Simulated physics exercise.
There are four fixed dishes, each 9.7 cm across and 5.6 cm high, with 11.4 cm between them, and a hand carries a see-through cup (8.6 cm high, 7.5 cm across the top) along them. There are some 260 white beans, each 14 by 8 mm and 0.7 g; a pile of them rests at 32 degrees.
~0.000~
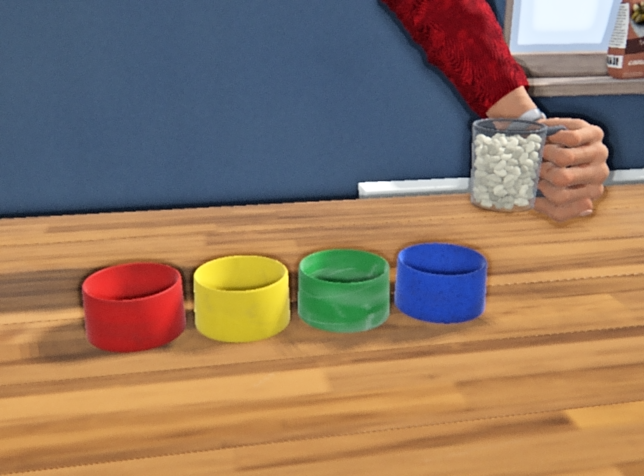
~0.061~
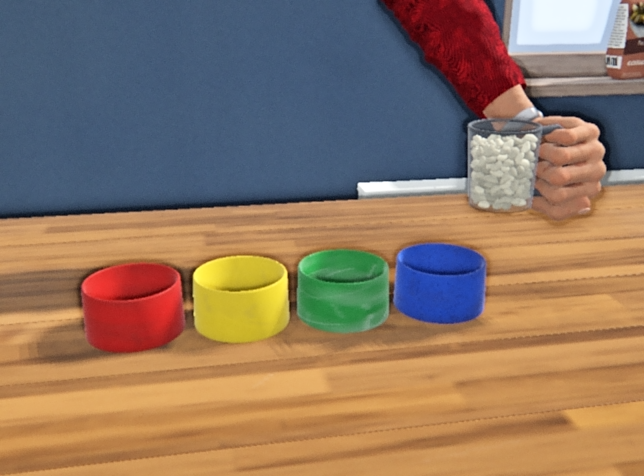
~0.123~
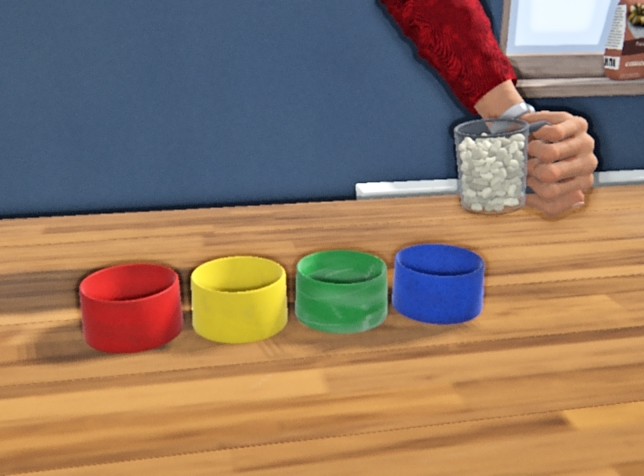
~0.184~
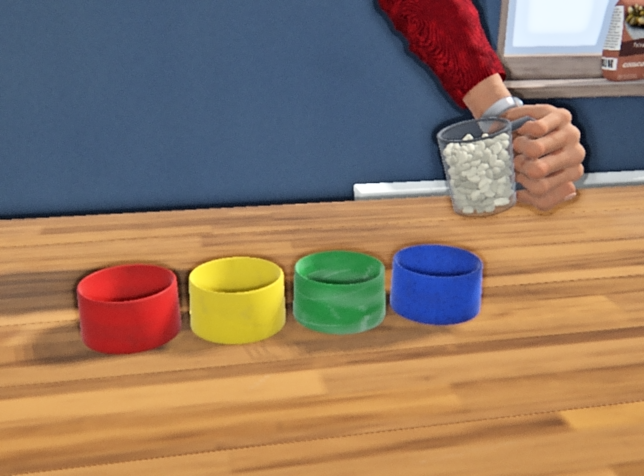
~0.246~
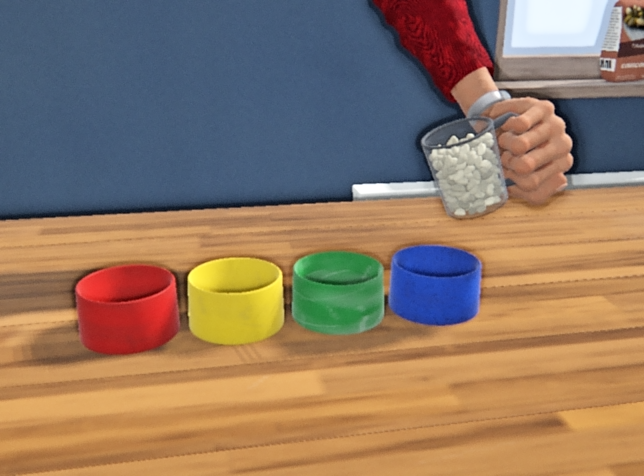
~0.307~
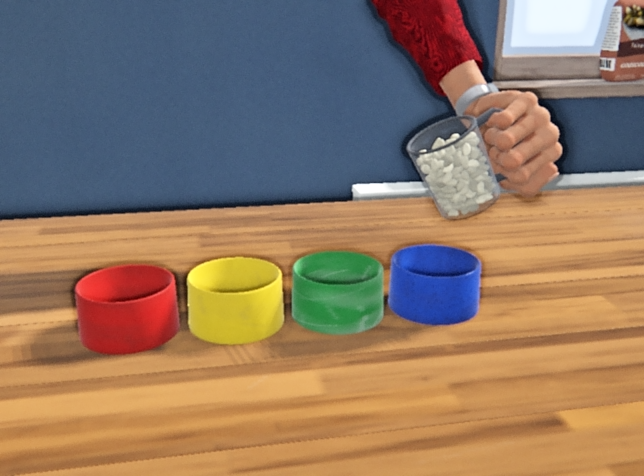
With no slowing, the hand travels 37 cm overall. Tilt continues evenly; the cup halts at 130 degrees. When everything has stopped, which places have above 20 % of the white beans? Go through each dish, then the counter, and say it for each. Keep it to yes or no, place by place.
Place by place: Red no, blue no, green no, yellow yes, counter no.
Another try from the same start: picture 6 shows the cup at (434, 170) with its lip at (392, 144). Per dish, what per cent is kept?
The red dish keeps 90, the blue dish 0, the green dish 0 and the yellow dish 0.
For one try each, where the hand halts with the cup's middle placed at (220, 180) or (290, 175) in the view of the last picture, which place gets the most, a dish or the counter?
Most lands at yellow on the first run and at yellow on the second.
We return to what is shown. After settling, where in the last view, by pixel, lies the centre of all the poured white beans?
After settling, the middle sits near (227, 303).
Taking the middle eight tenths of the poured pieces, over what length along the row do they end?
That stretch measures near 6 centimetres.
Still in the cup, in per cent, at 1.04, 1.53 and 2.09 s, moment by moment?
It goes roughly like this: 85, 0, 0 per cent.
After 1.04 s, tilt 107 degrees; cup holds 85 %, yellow 10 %.
After 1.53 s, tilt 130 degrees; cup holds 0 %, yellow 90 %.
After 2.09 s, tilt 130 degrees; cup holds 0 %, yellow 90 %.
By 2.7 s all is still; red 0 %, blue 0 %, green 0 %, yellow 90 %, counter 10 %.
